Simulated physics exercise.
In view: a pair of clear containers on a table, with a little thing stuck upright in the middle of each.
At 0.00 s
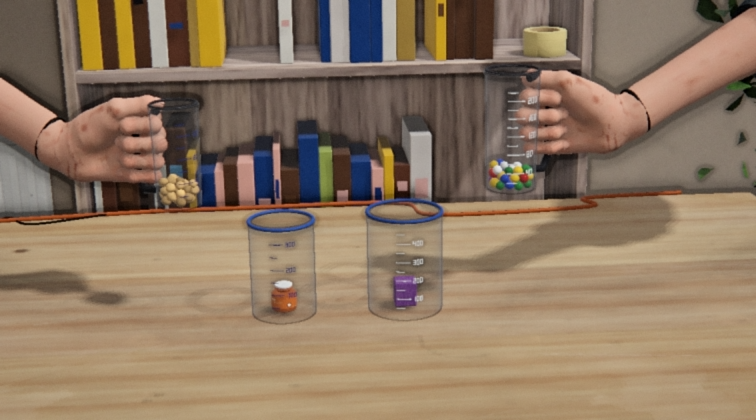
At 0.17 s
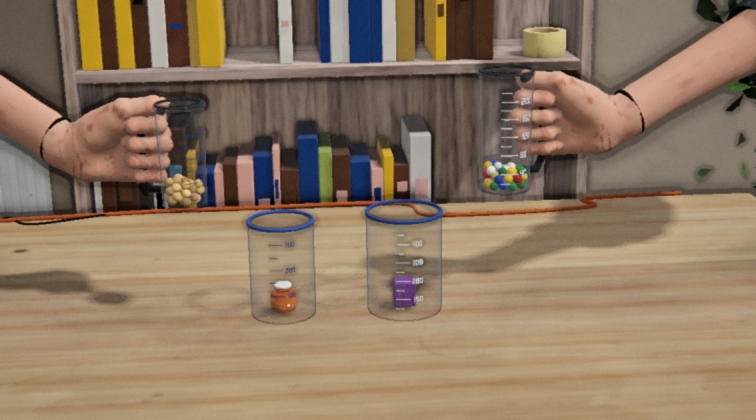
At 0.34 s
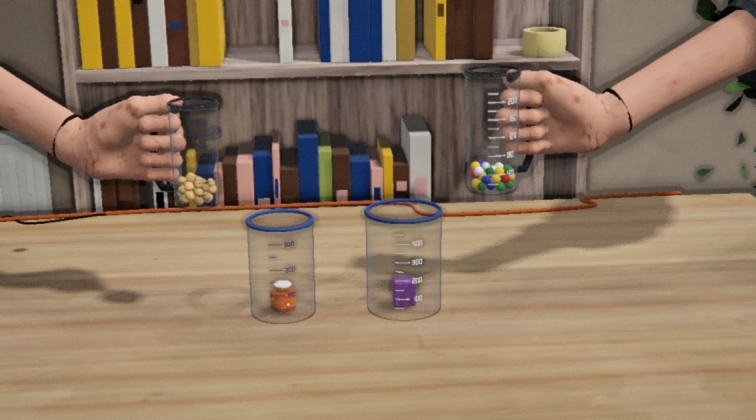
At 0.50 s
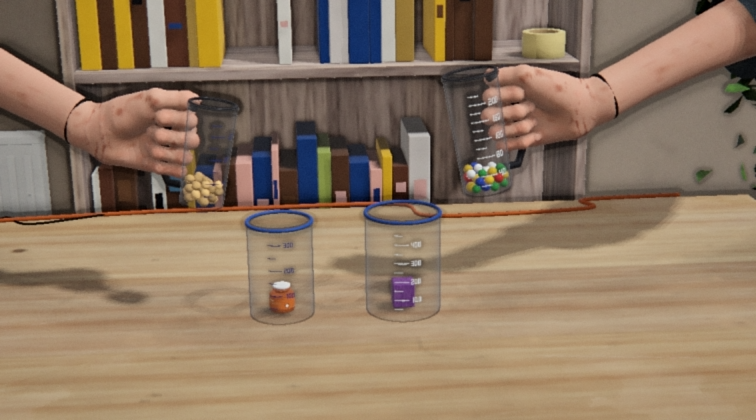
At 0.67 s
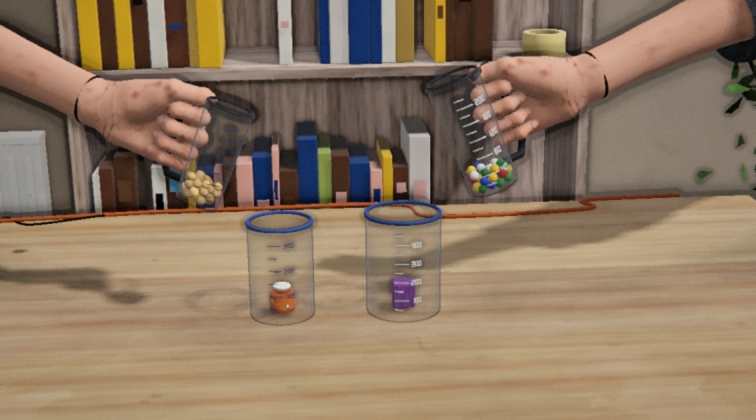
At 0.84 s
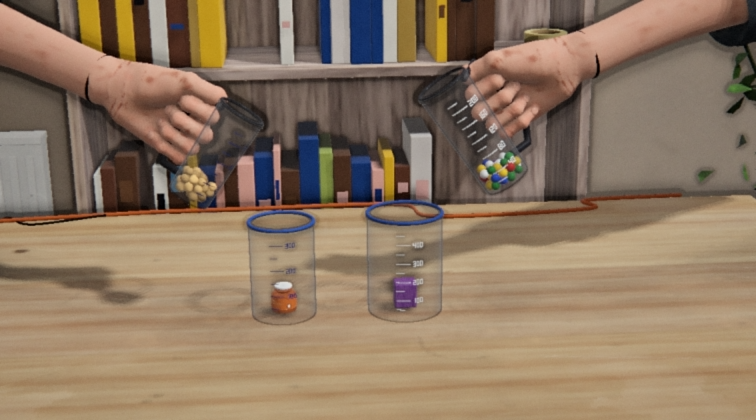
On a wooden table before a bookshelf, two clear beakers hold a small orange bottle and a purple block, while two hands move cups of chickpeas and colourful beads inward, then gradually tilt them toward each other.
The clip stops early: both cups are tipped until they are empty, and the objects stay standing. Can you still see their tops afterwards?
You'll find the left thing still showing and the right thing still showing.
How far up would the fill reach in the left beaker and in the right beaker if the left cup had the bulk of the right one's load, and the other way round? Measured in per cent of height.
Left fill 20 percent; right fill 10 percent.
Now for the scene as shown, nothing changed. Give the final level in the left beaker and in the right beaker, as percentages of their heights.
Left 20 %, right 15 %.
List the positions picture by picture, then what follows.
Small bottle in the left beaker (284, 296), a quarter of its height or less; left cup (176, 155), a quarter full of dried chickpeas; small block in the right beaker (405, 291), a quarter of its height or less; right cup (512, 129), a quarter full of round plastic beads, in the first frame.
Left cup (182, 155), upright; right cup (505, 130), upright, in the second frame.
Left cup (195, 154), upright; right cup (492, 130), upright, in the third frame.
Left cup (207, 154), tipped 10°; right cup (479, 132), tipped 10°, in the fourth frame.
Left cup (214, 154), tipped 22°; right cup (473, 132), tipped 22°, in the fifth frame.
Small bottle in the left beaker (284, 297); left cup (215, 154), tipped 34°; small block in the right beaker (405, 293); right cup (475, 132), tipped 34°, in the sixth frame.
By 1.30 s, left beaker empty, all of its cupful still in the cup; right beaker empty, all of its cupful still in the cup.
By 1.79 s, left beaker empty, all of its cupful still in the cup; right beaker empty, all of its cupful still in the cup.
By 2.38 s, left beaker nearly empty, none of its cupful still in the cup; right beaker nearly empty, none of its cupful still in the cup.
When it is over (3.0 s), left beaker a quarter full (surface near (283, 290)), nothing beside it; right beaker nearly empty (surface near (405, 293)), nothing beside it; the left thing is still showing; the right thing is still showing.
